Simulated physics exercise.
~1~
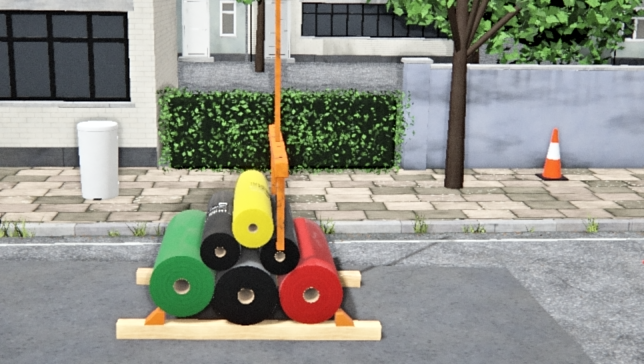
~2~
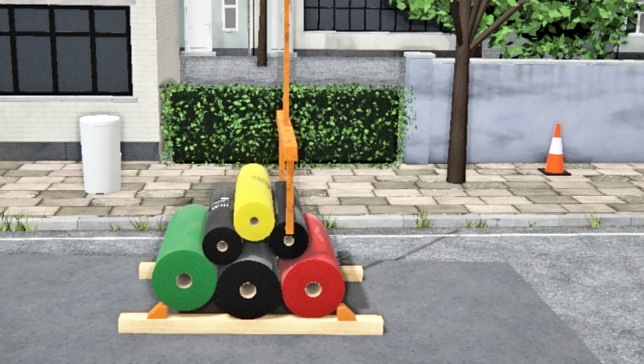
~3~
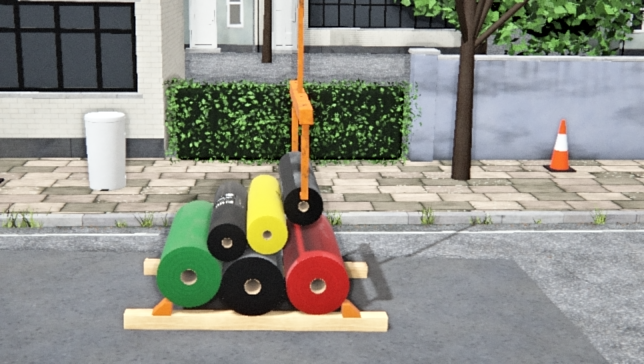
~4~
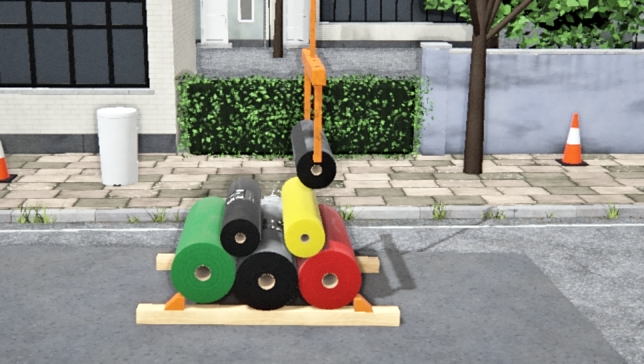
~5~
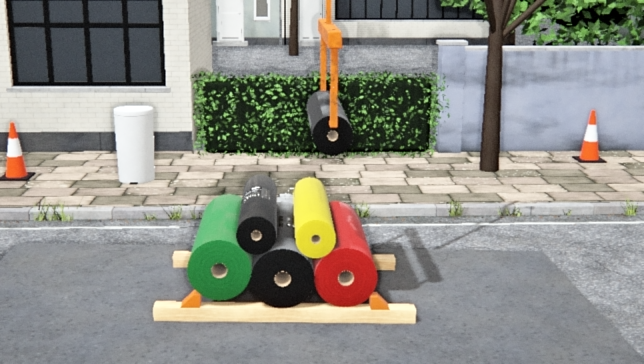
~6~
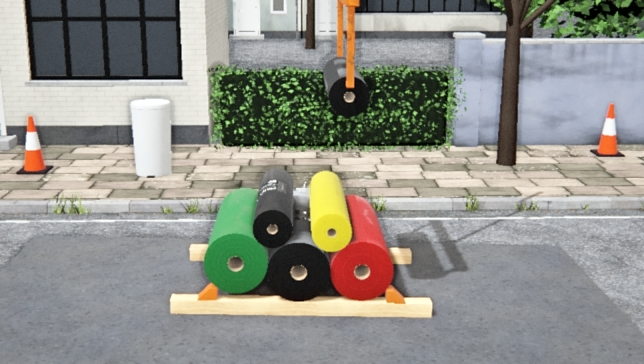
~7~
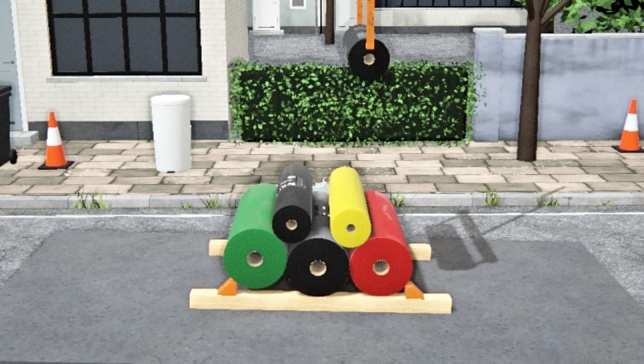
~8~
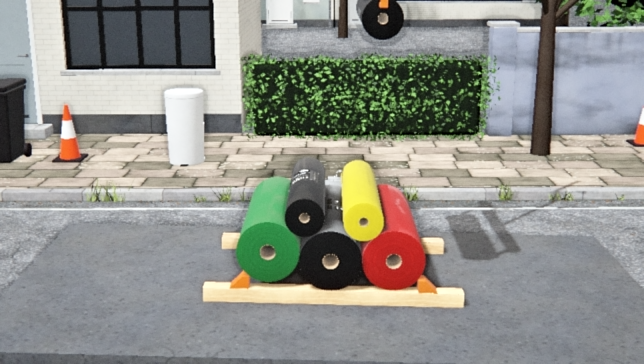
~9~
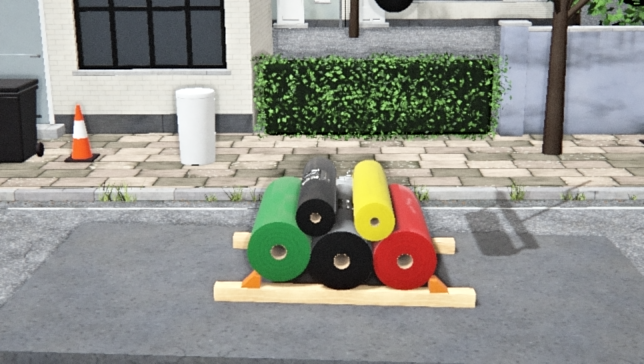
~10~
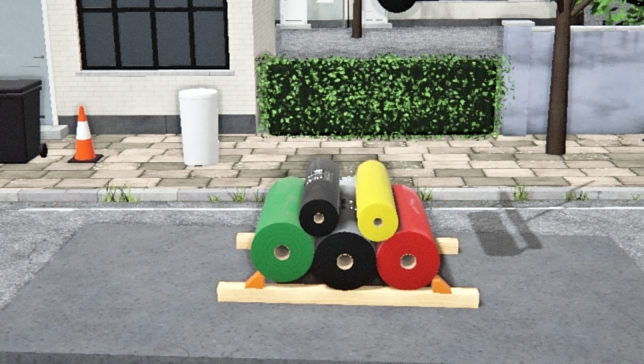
An orange lifting beam hoists a black roll from the stack, and the yellow roll drops into its place.
